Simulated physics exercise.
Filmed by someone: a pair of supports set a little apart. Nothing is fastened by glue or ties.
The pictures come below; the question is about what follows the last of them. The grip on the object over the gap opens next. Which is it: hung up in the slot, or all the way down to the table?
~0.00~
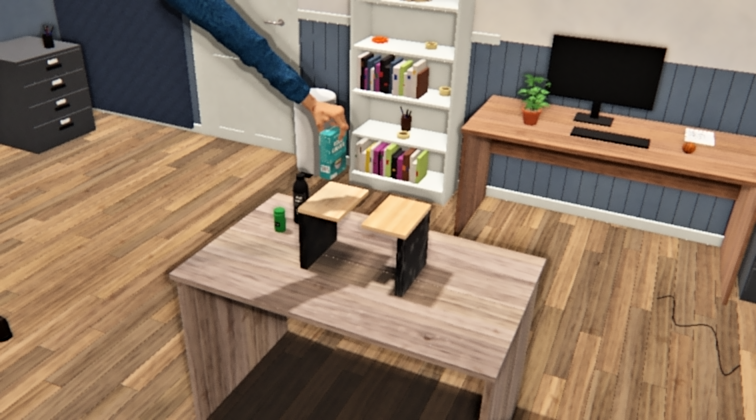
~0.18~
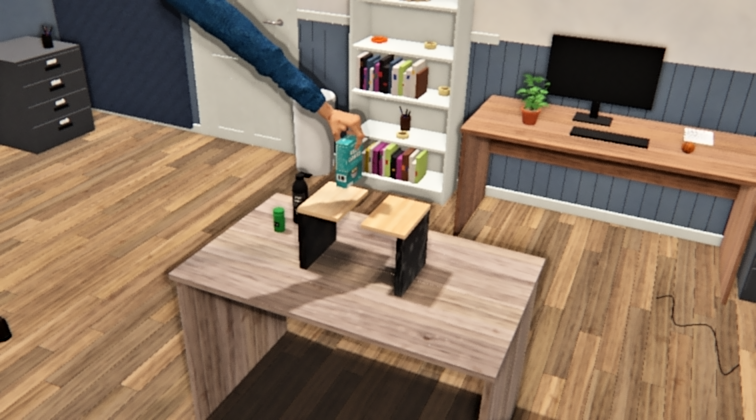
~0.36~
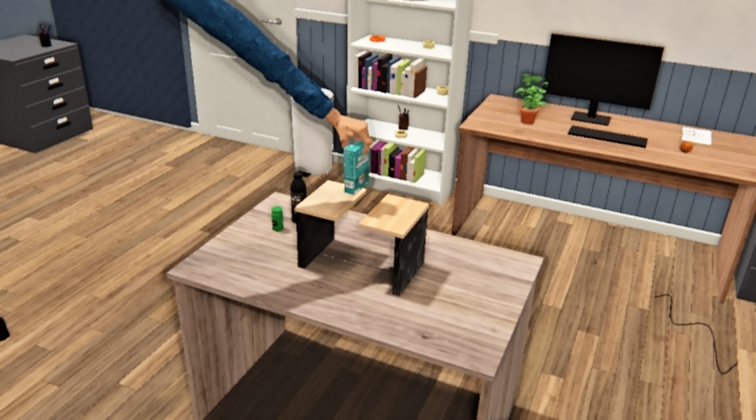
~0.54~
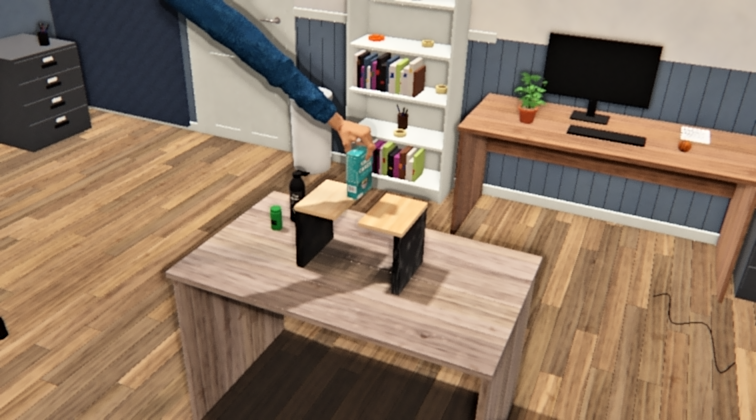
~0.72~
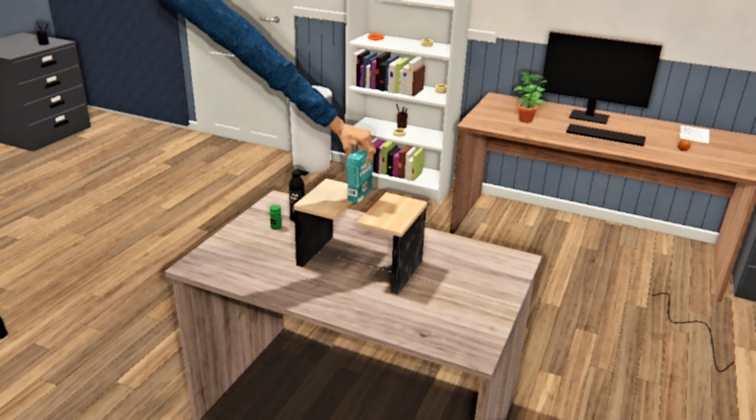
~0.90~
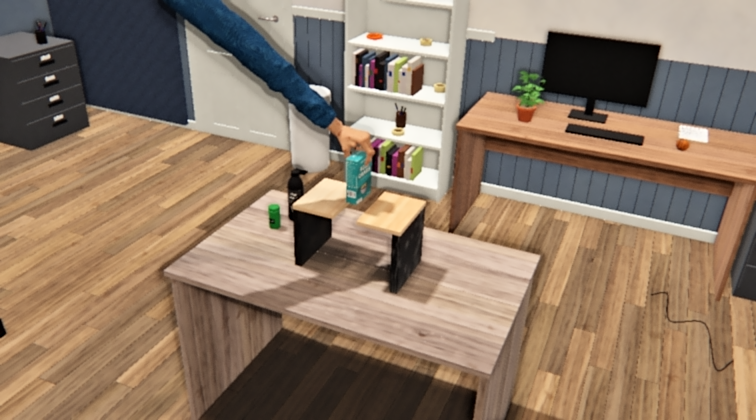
It falls through.
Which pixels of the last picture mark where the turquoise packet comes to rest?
Near (358, 243).
Around 1.20 s, turquoise packet displaced well along near (358, 226).
Around 1.30 s, turquoise packet displaced well along near (358, 238).
Finally (1.9 s), moved from the start, turquoise packet; the other 2 still in place. Final places as the last picture's camera would see them, turquoise packet near (358, 243). The packet goes down the gap.
